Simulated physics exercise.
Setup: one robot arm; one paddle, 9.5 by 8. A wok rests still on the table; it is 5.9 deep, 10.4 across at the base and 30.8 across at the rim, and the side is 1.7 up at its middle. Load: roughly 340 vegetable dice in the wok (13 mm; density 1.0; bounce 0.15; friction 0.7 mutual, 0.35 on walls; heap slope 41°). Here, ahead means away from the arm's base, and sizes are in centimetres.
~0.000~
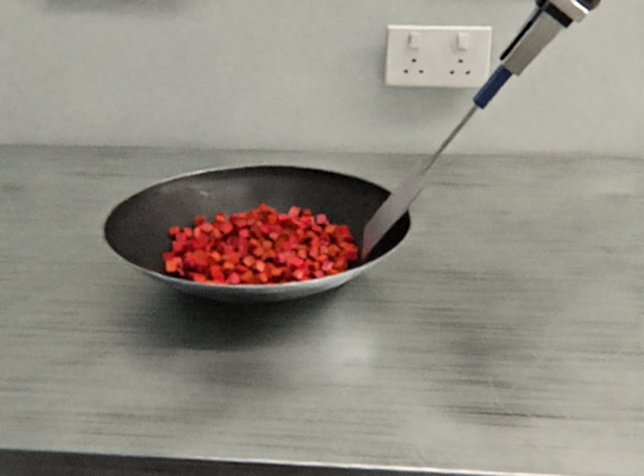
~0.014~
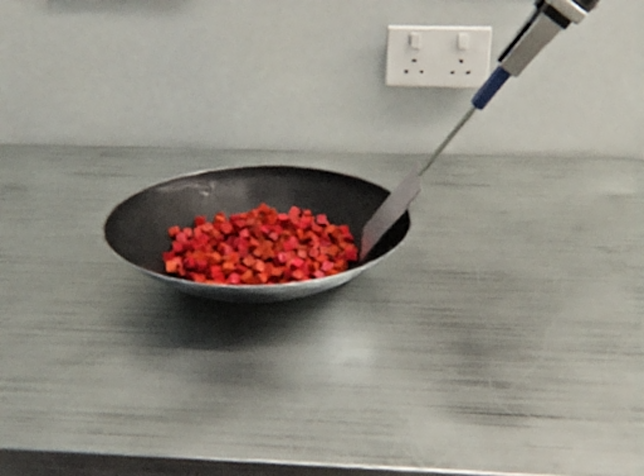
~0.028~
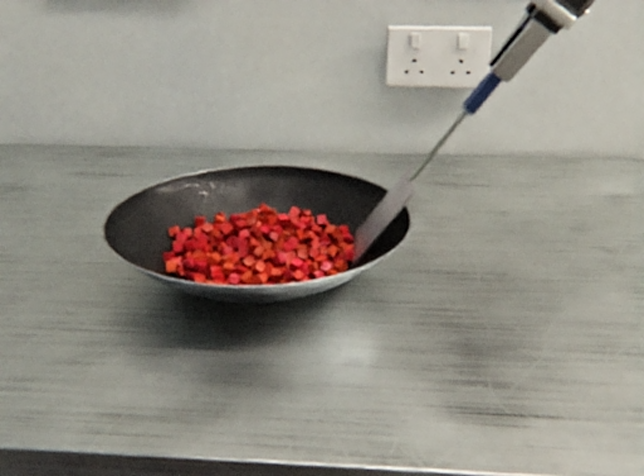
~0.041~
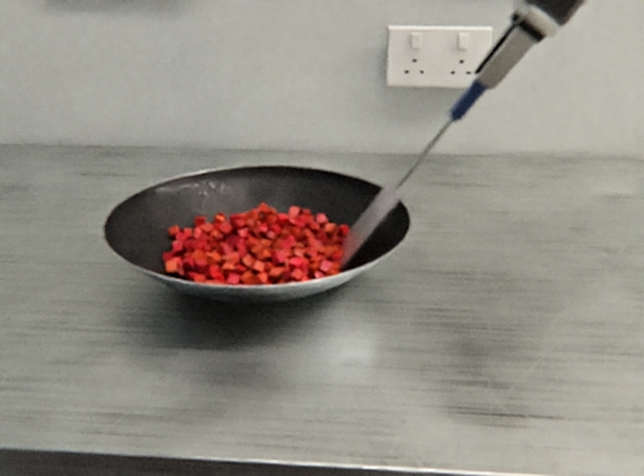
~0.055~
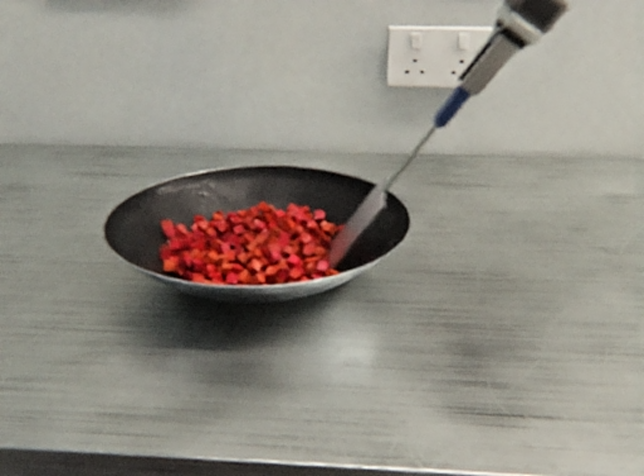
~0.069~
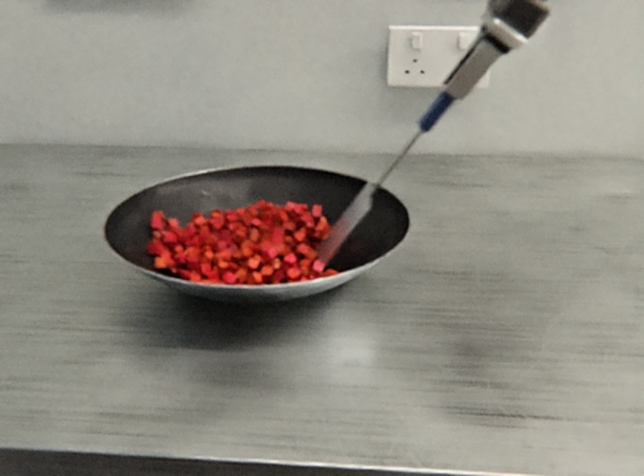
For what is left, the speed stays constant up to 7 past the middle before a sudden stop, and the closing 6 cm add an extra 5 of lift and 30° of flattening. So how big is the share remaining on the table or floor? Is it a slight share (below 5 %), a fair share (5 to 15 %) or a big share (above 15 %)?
It is a fair share.
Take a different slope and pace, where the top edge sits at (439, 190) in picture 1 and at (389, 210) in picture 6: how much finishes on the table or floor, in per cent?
I'd put it at roughly 10 per cent.
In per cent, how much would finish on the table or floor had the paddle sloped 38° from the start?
Estimate: Approx. 10 %.
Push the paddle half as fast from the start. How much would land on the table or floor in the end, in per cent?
About 0 in a hundred.
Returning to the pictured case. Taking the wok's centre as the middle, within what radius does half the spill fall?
About 24 centimetres.
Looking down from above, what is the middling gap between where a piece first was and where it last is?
Distance: Near 6 cm.
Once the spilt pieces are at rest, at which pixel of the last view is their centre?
(48, 253) or thereabouts.
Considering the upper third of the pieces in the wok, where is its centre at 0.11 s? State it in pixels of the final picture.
I'd put it close to (205, 237) in the last picture.
After 0.11 s, sloping 55°, highest piece 6 above the table; 338 in the wok.
After 0.15 s, sloping 46°, highest piece 8 above the table; 336 in the wok, 2 on the blade or in flight.
After 0.38 s, sloping 25°, highest piece 14 above the table; 305 in the wok, 24 on the table or floor, 9 on the blade or in flight.
After 1.43 s, sloping 25°, highest piece 7 above the table; 305 in the wok, 33 on the table or floor.
In the end, 305 in the wok, 33 on the table or floor. That is 10 % on the table or floor.
